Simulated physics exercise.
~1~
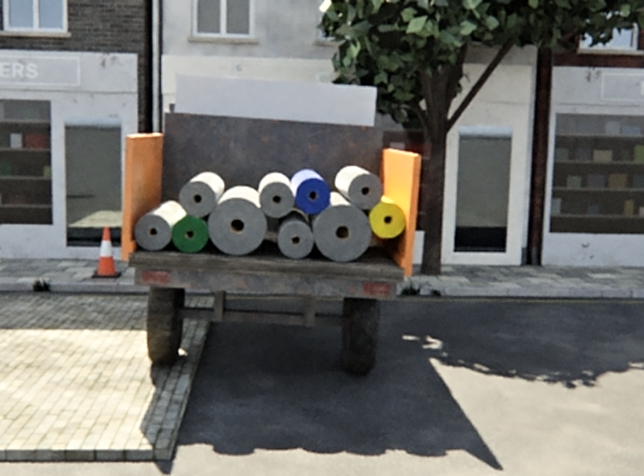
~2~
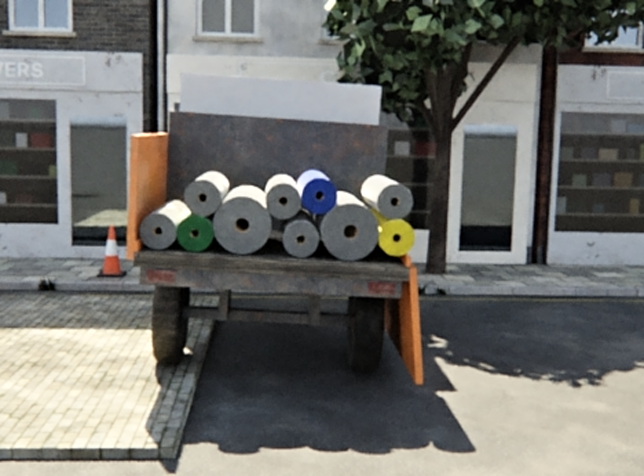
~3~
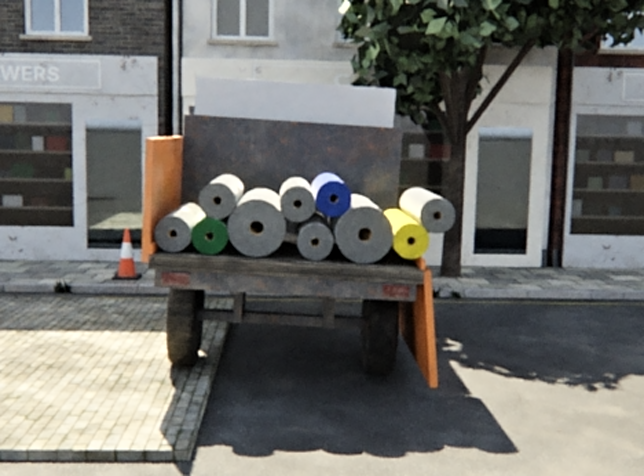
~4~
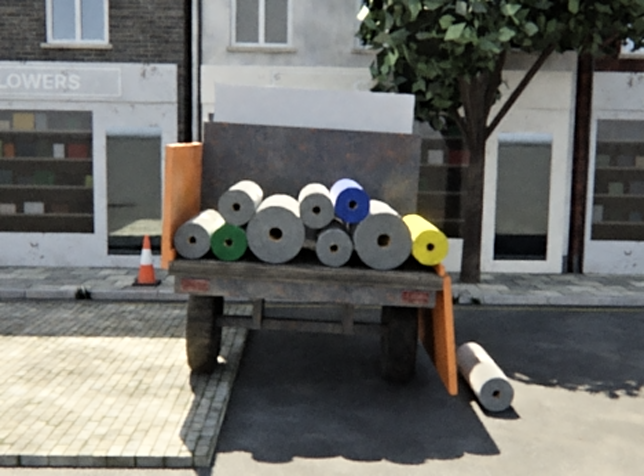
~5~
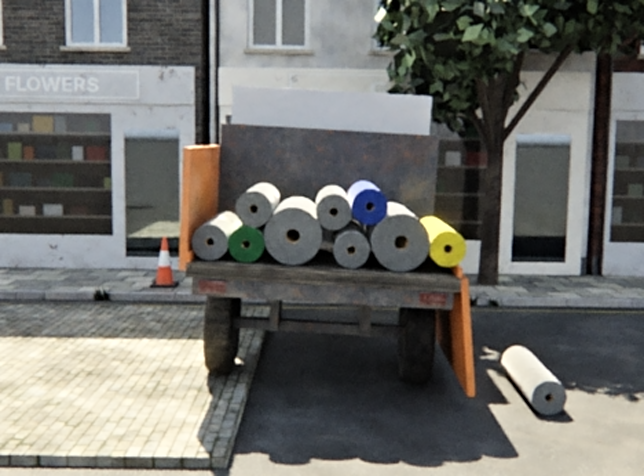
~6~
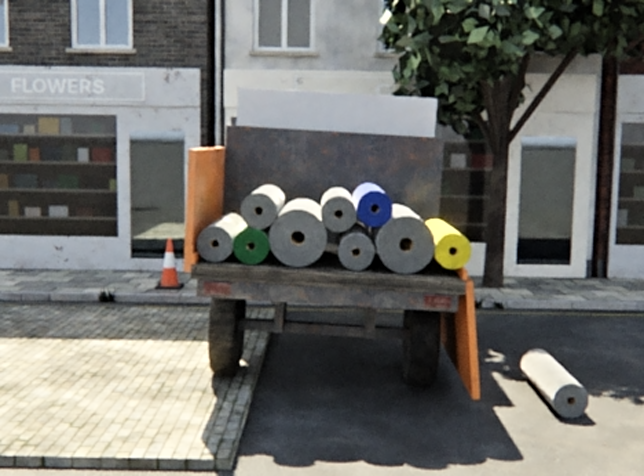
The clip opens on the tail end of a flatbed lorry parked across from a flower shop, its deck stacked with mostly grey rolls, plus a blue, a green and a yellow one, between upright orange sides. The right side swings down quickly and hangs below the deck. The yellow roll settles lower near the open edge, while a grey roll above it moves right, passes over it and drops off. As the view pans slightly left, the fallen roll travels a little farther across the road. It ends lying there, with blue still atop the pile and yellow and green on the deck.
